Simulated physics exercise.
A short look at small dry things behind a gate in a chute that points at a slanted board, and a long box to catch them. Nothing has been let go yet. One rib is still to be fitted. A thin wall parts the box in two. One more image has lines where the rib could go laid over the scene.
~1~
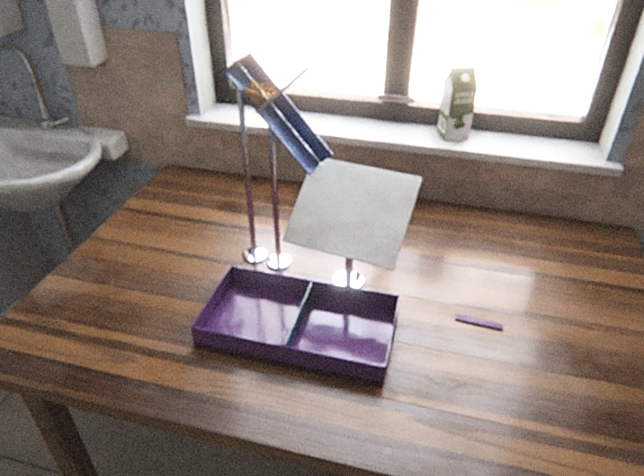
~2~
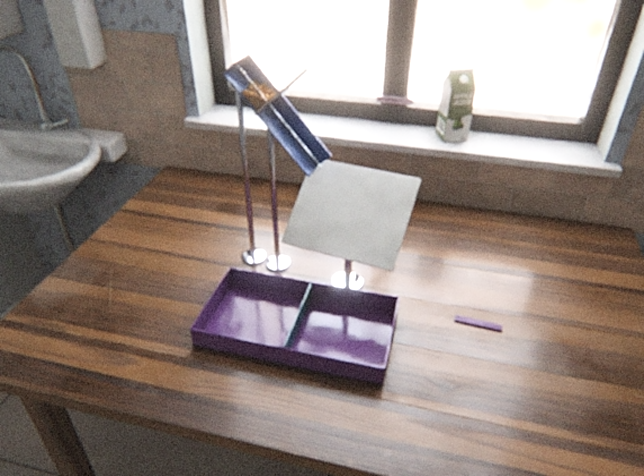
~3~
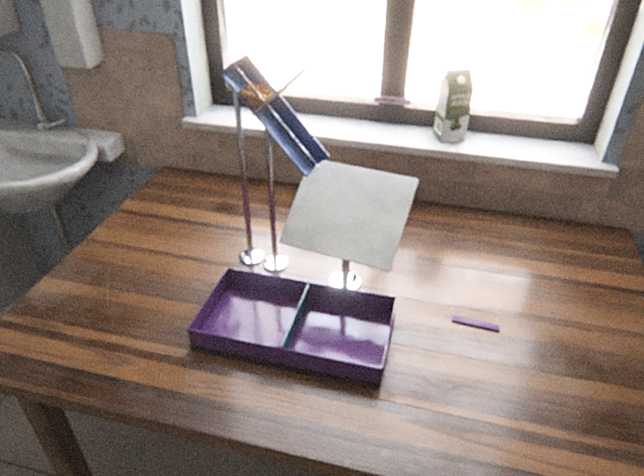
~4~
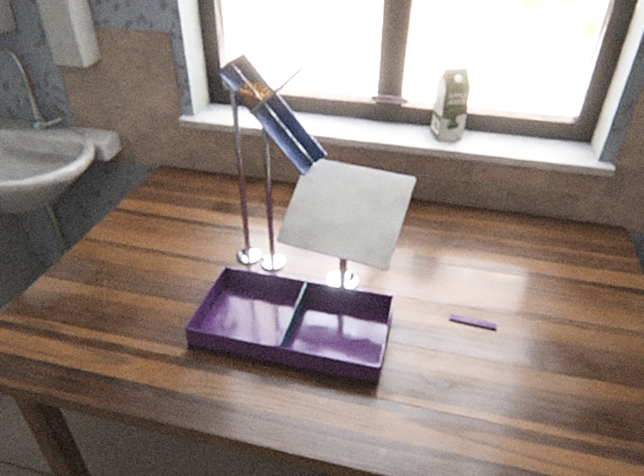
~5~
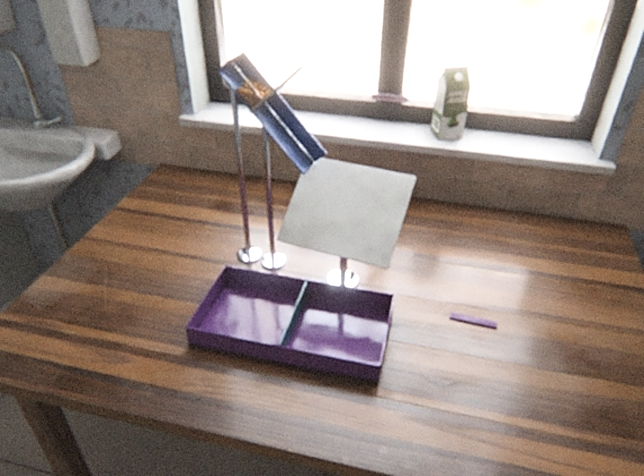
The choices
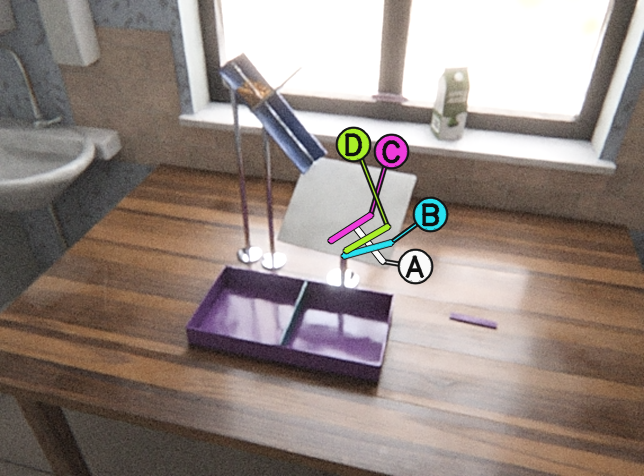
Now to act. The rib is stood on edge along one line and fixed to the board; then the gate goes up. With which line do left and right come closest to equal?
Go for C.
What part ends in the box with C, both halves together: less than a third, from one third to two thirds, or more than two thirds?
Line C gives more than two thirds.
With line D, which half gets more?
The right half.
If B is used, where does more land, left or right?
Right.
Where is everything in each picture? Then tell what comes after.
Load behind the gate (262, 91), roasted chickpeas; lip of the chute (315, 169), sloping fairly steeply, in the first picture.
Middle of the board (350, 211), tilted fairly steeply; middle of its low edge (335, 256); of its high edge (365, 168), in the second picture.
Front corners of the box (188, 329) and (382, 368); front end of its middle wall (281, 348), in the third picture.
Middle of the load (255, 92); lip (309, 170), in the fourth picture.
Middle of the load (256, 91); lip (309, 169), in the fifth picture.
On the marked copy, line A from (354, 226) to (382, 261); line B from (390, 242) to (344, 255); line C from (370, 215) to (331, 240); line D from (387, 226) to (346, 250).
If A is chosen, of what is caught, not one piece in the left half, every piece in the right.
If B is chosen, of what is caught, just a few in the left half, almost all in the right.
If C is chosen, of what is caught, roughly half in the left half, roughly half in the right.
If D is chosen, of what is caught, just a few in the left half, almost all in the right.
